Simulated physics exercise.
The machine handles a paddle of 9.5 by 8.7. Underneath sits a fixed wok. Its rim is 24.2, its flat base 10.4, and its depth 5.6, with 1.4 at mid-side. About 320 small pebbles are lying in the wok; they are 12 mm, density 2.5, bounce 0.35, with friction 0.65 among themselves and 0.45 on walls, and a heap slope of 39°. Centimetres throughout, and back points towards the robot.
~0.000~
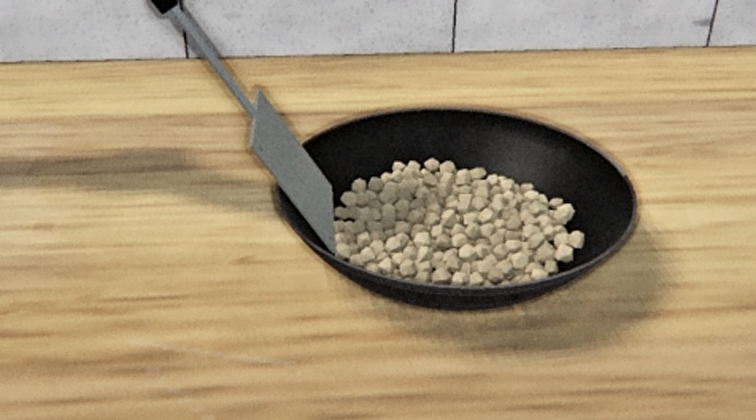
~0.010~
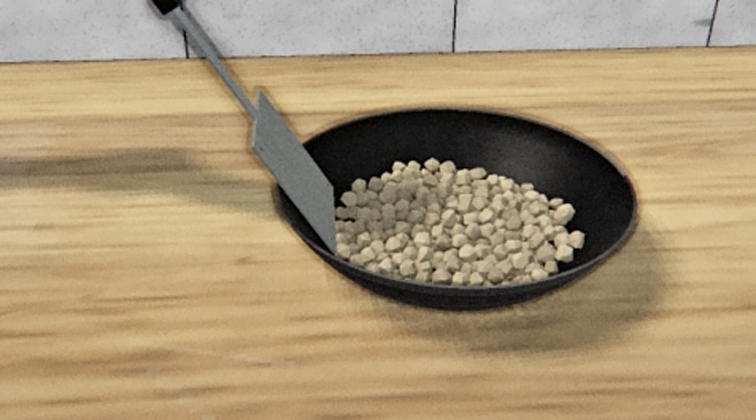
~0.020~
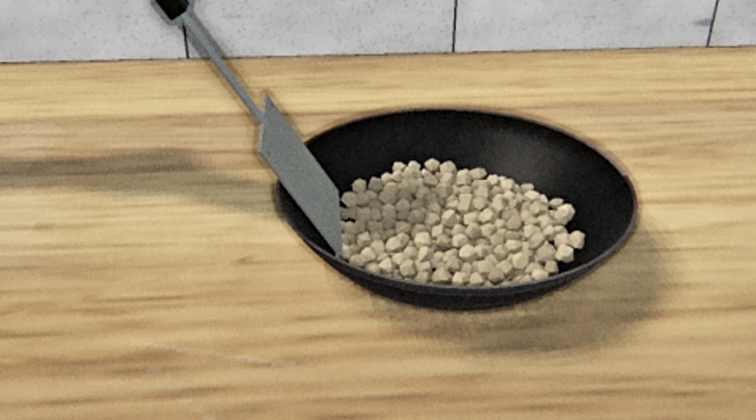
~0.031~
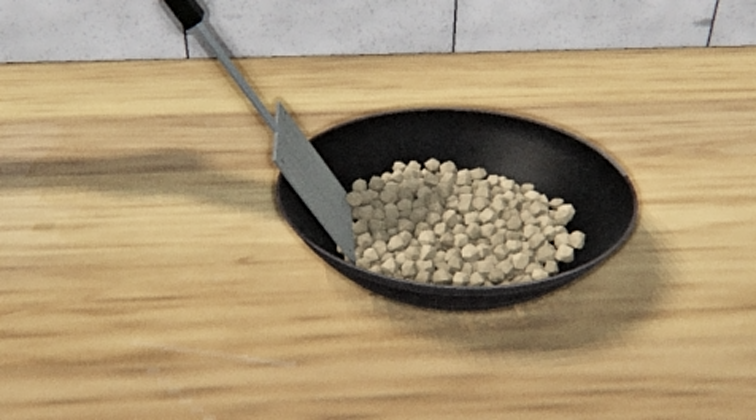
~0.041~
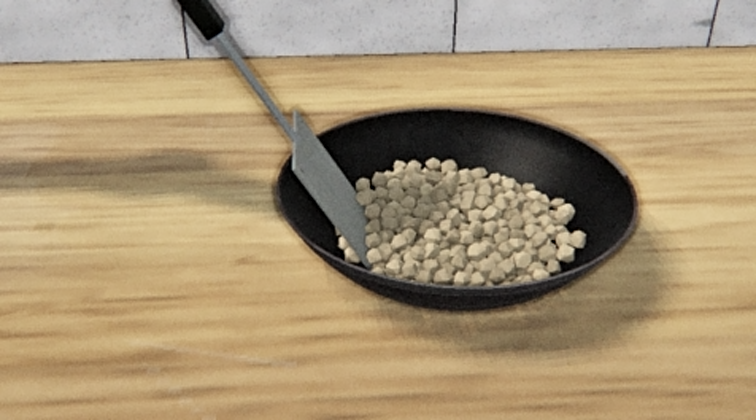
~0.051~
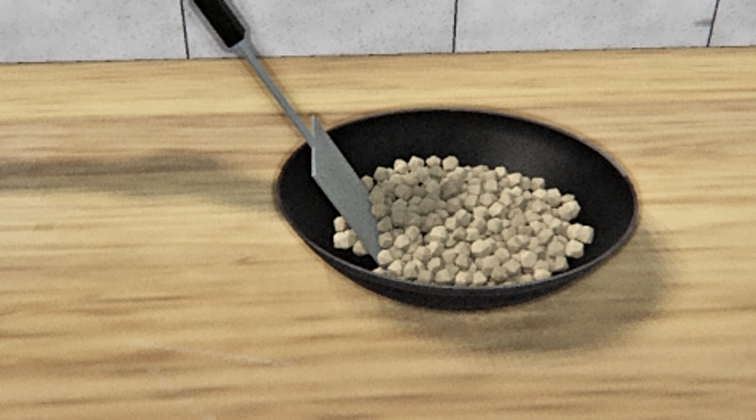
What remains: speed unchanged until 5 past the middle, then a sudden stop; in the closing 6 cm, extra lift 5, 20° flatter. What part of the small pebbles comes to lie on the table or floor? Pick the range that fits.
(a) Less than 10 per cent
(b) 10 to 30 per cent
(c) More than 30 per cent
Answer: B.
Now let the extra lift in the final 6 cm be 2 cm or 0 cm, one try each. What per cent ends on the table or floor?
Try one gives about 20 in a hundred, try two about 20 in a hundred.
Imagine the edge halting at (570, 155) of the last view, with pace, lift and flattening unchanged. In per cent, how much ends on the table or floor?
I'd put it near 50 per cent.
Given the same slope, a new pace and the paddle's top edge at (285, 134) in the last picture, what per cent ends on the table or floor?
I'd say around 5 per cent.
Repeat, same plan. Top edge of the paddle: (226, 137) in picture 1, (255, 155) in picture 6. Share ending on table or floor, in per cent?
Roughly 5 %.
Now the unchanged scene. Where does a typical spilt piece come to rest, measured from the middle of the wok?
The answer is around 24 cm.
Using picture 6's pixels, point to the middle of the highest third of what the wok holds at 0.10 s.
Around (553, 191).
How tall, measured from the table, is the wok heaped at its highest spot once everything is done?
It reaches around 7.0 cm.
After 0.08 s, sloping 58°, highest piece 6 above the table; 321 in the wok.
After 0.10 s, sloping 52°, highest piece 9 above the table; 320 in the wok, 1 on the blade or in flight.
After 0.31 s, sloping 39°, highest piece 11 above the table; 273 in the wok, 30 on the table or floor, 18 on the blade or in flight.
After 1.36 s, sloping 39°, highest piece 7 above the table; 271 in the wok, 50 on the table or floor.
In the end, 271 in the wok, 50 on the table or floor. That is 16 % on the table or floor.
